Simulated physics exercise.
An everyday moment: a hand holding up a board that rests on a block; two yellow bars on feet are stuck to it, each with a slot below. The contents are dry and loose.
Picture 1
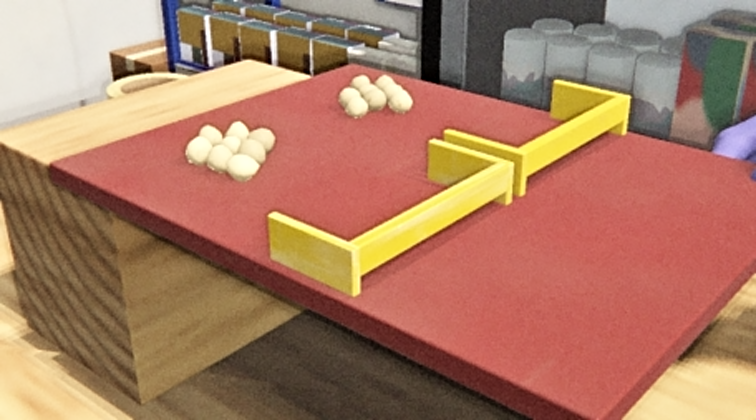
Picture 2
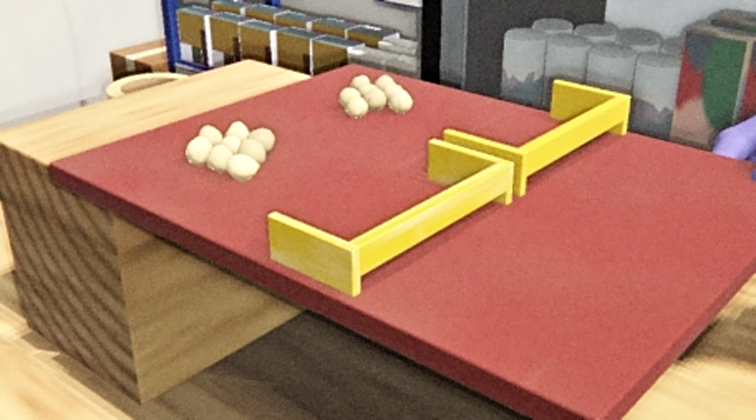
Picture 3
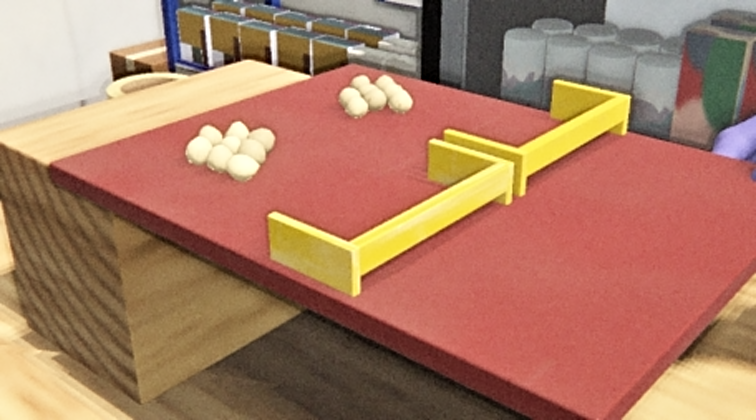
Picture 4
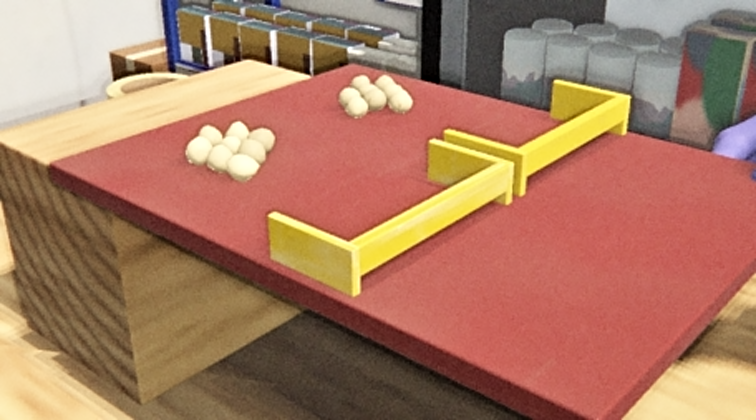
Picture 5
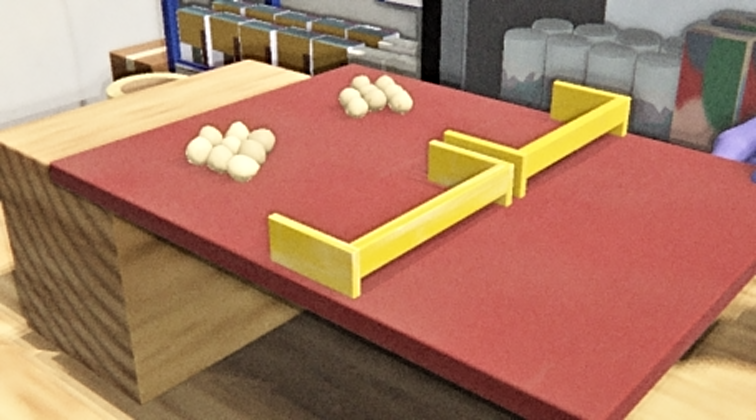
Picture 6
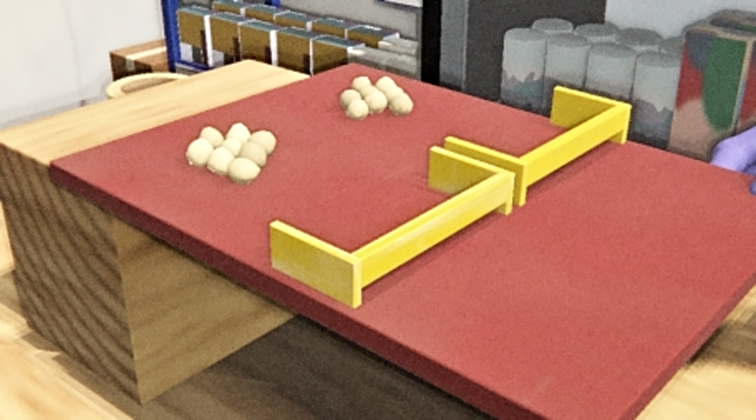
Red board resting on a wooden block dips very slightly at its right end, two clusters of round pale pieces staying still behind yellow bars.
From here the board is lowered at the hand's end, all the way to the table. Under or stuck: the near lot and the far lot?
The near lot cannot fit through; the far lot cannot fit through.
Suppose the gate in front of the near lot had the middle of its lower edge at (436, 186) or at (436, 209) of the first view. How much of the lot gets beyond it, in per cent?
Near 100 % and 100 %.
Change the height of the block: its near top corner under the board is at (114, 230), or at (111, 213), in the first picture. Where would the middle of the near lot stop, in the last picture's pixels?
First near (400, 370), then near (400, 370).
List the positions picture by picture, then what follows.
The first frame shows held end of the board near (583, 407), level; block near (203, 210), nearly half as high as the board is long; near lot near (230, 148), a few macadamia nuts; far lot near (368, 93), a few macadamia nuts; near gate near (436, 214), its slot lower than a piece; far gate near (575, 134), its slot lower than a piece.
The second frame shows held end of the board near (583, 407), level; far lot near (368, 93).
The third frame shows held end of the board near (583, 407), level; near lot near (230, 148).
The fourth frame shows held end of the board near (583, 407), level; far lot near (368, 93).
The fifth frame shows held end of the board near (583, 410), level; near lot near (230, 148).
The sixth frame shows held end of the board, down by 2°; block near (203, 210); near lot near (231, 150), not moving; far lot near (368, 95), not moving; near gate near (437, 225); far gate near (575, 143).
Then, 0.40 s on from there, board sloping at 10°; near lot where it was; far lot where it was.
Then, 0.90 s on from there, board sloping at 20°; near lot has reached its gate; far lot has reached its gate.
Then, 1.44 s on from there, board resting at 29°; near lot has reached its gate; far lot has reached its gate.
In the end, board resting at 30°; near lot gathered behind its gate; far lot gathered behind its gate.
